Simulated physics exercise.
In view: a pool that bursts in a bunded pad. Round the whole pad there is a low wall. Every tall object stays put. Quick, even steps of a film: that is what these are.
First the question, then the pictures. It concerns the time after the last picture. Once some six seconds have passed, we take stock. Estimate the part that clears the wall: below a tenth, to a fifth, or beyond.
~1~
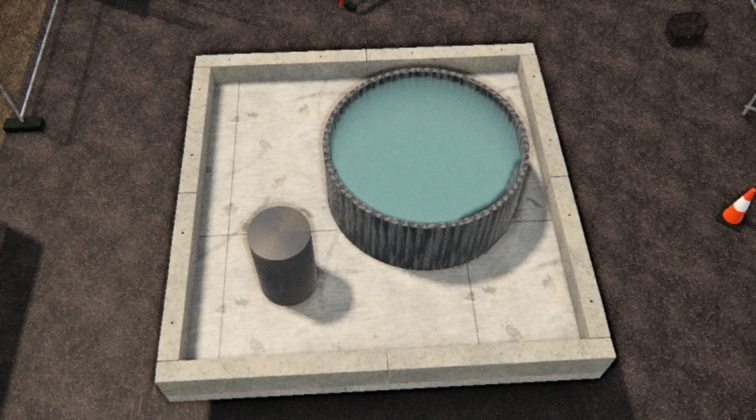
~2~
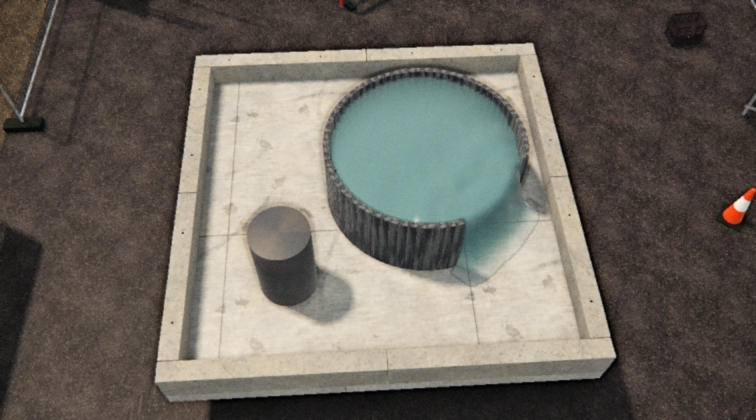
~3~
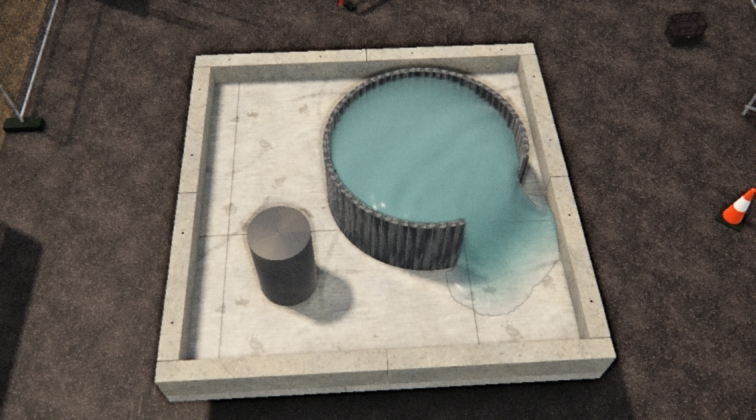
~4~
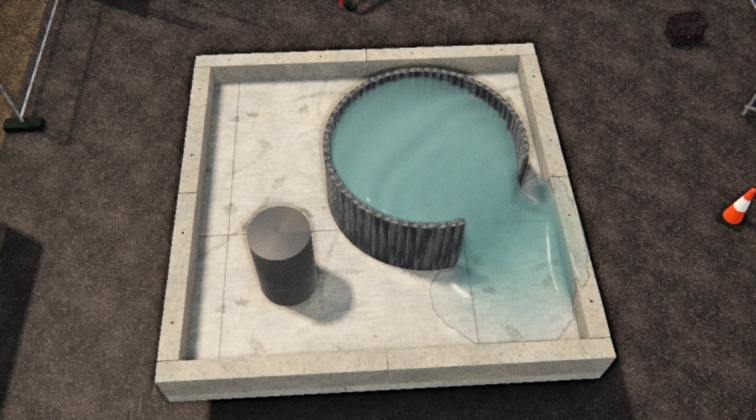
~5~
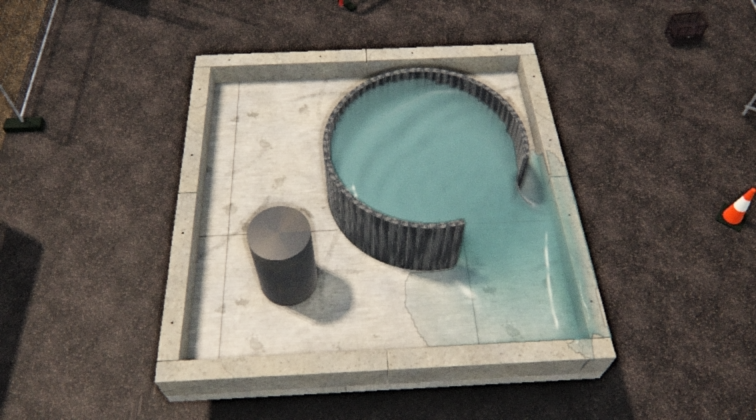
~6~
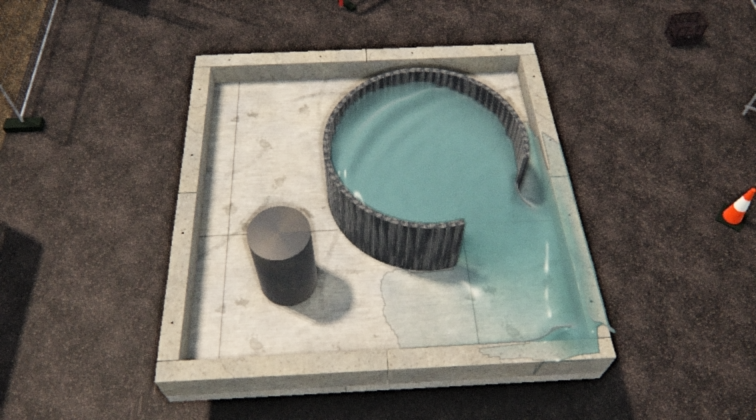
The overflow is greater than a fifth.
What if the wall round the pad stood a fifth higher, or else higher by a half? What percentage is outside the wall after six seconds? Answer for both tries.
16 % and 8 %.
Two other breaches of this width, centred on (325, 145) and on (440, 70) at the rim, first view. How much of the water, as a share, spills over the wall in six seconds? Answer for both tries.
You'd see close to 12 per cent in the first try and close to 22 per cent in the second.
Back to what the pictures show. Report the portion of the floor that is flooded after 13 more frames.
My guess is around 65 in a hundred.
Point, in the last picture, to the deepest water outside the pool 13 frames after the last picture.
My best guess is roughly (579, 349).
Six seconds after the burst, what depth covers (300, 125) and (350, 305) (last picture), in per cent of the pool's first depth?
Close to 25 per cent for the first and close to 14 per cent for the second.
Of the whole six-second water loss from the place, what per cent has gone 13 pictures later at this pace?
Note - share reached: 85 %.
A moment on, water covers 25 % of the floor; the low wall has let 4 % over.
Next, water covers 30 % of the floor; the low wall has let 8 % over.
Then, water covers 55 % of the floor; the low wall has let 21 % over.
Later, water covers 80 % of the floor; the low wall has let 24 % over.
In the end, water covers 80 % of the floor; the low wall has let 24 % over.
